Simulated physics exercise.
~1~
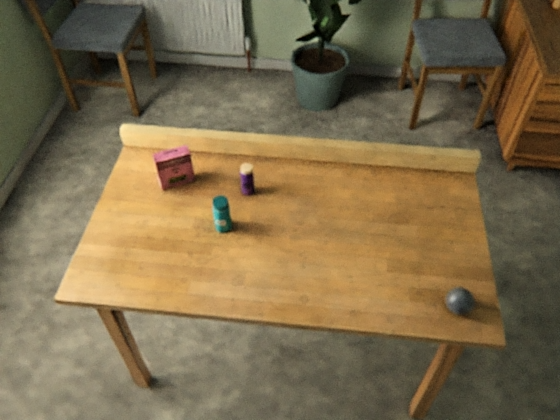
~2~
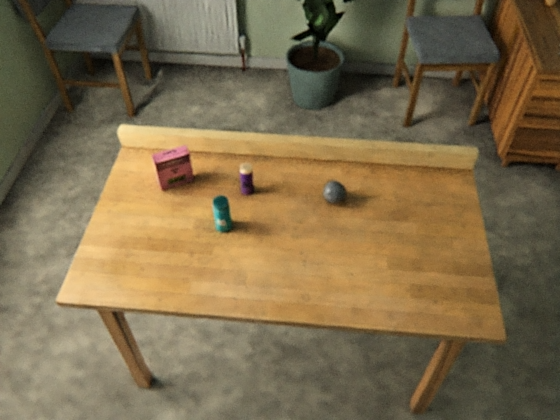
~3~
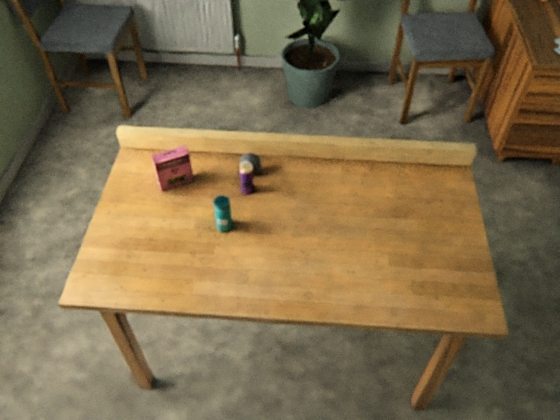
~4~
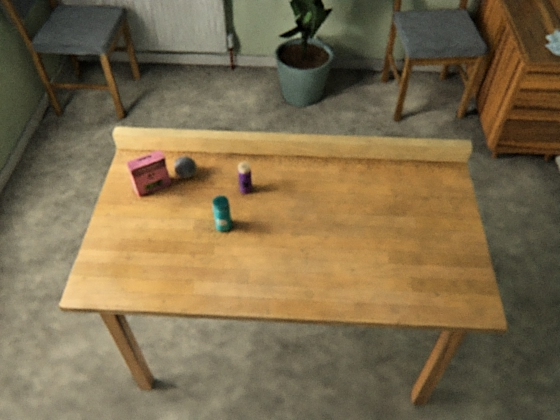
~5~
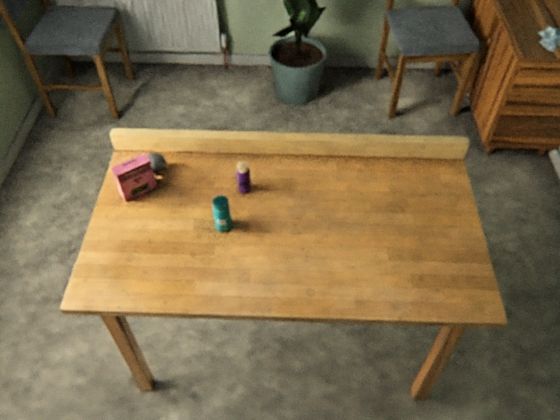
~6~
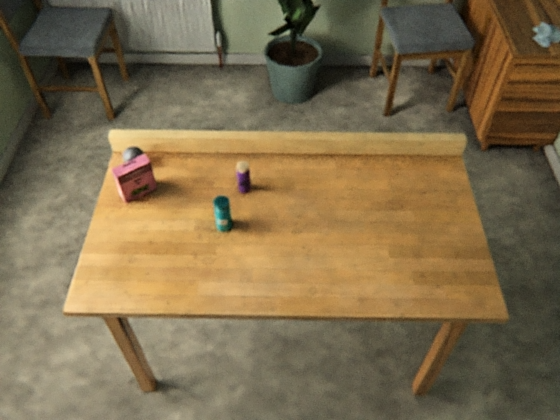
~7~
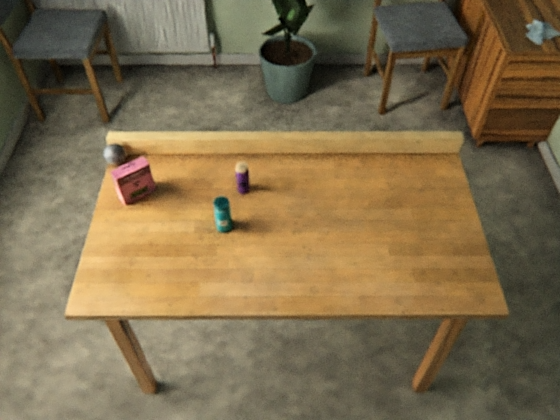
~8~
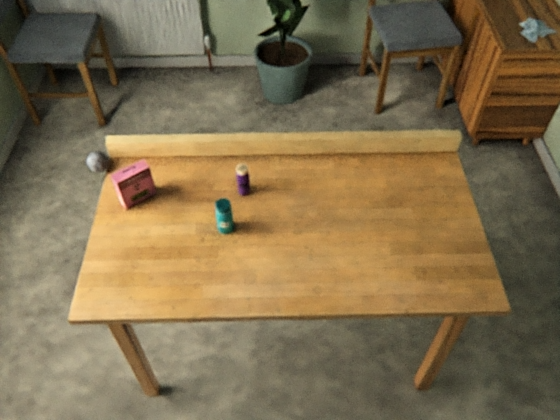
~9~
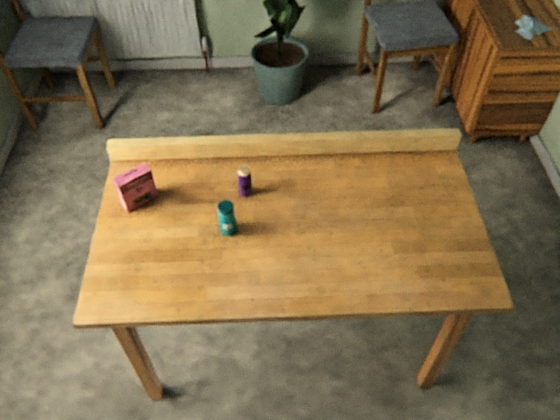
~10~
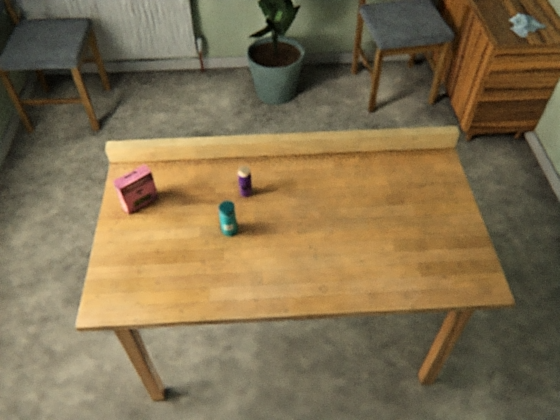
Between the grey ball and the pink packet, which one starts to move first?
The grey ball moves first, rolling across the table while the pink packet is still in its place. The packet shifts left only once the ball has come up close to it.
